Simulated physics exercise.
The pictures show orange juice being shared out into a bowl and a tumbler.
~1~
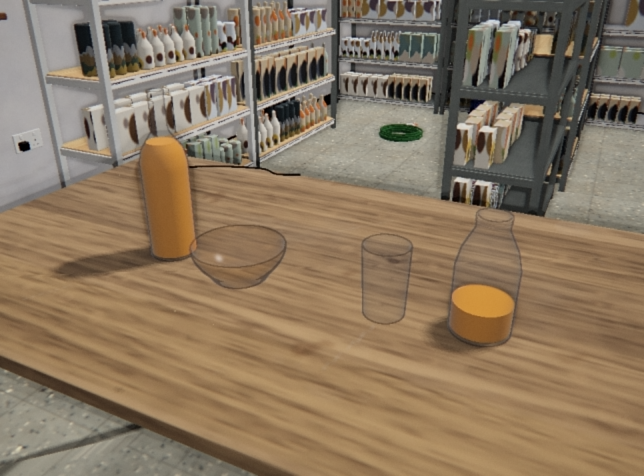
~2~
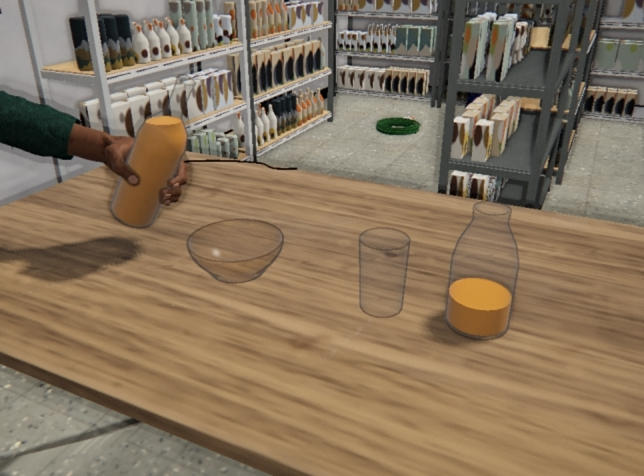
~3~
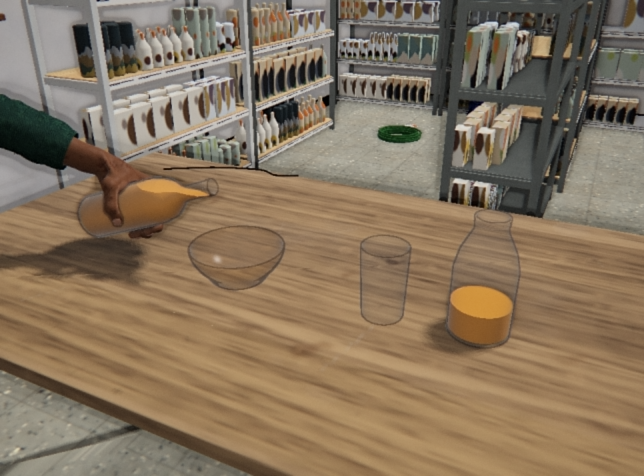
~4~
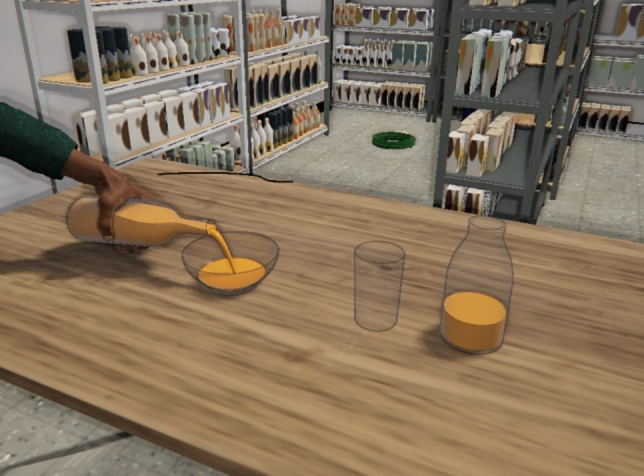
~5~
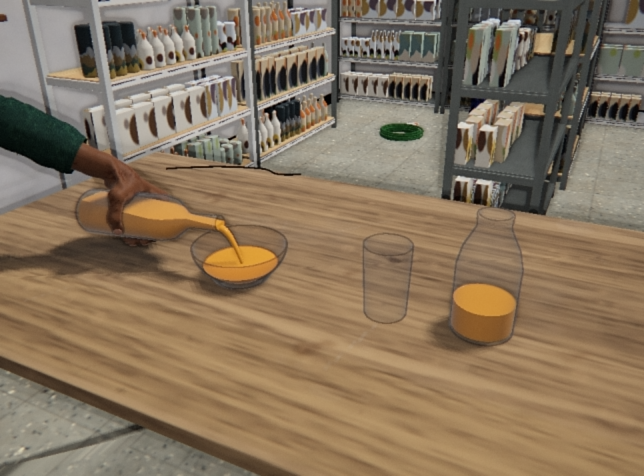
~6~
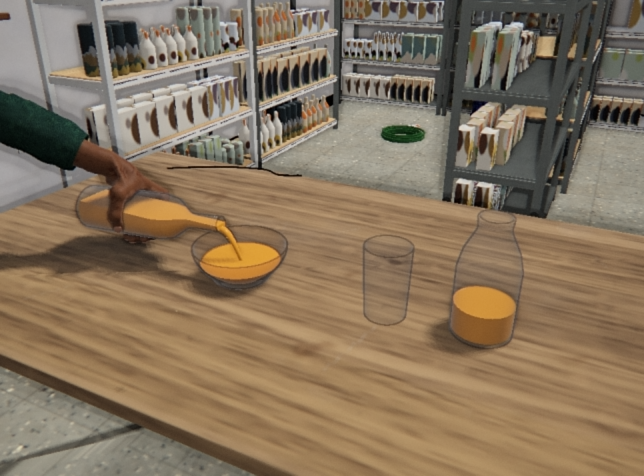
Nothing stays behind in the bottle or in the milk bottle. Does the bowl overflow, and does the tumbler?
The bowl overflows; the tumbler has room for it.
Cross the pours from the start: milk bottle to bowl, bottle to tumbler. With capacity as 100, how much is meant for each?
In turn 30 and 260 per cent.
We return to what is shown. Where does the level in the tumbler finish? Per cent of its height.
I make it 70 per cent.
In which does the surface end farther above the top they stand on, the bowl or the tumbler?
In the tumbler on the right.
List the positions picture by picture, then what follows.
Before the pour; bottle (165, 174) about two thirds full; milk bottle (487, 272) about a quarter full; bowl (239, 258) empty; tumbler (385, 277) empty, in the first picture.
The bottle is on its way; bottle (159, 150) tipped 30° with all of its load; bowl (237, 253) empty, in the second picture.
The orange juice nears the lip; bottle (152, 202) tipped 70° with all of its load; bowl (238, 259) empty, in the third picture.
Pouring; bottle (146, 223) tipped 80° with nearly all of its load; bowl about a quarter full, surface at (232, 273), in the fourth picture.
Pouring; bottle (154, 217) tipped 85° with nearly all of its load; tumbler (386, 277) empty, in the fifth picture.
Pouring; bottle (155, 215) tipped 85° with about three quarters of its load; milk bottle about a quarter full, surface at (484, 303); bowl about half full, surface at (241, 260); tumbler (387, 279) empty, in the sixth picture.
A moment on, the bowl is about three quarters full.
Further on, the bowl is full to the brim and overflowed.
When it is over, the bowl is full to the brim and overflowed; the tumbler is about two thirds full.
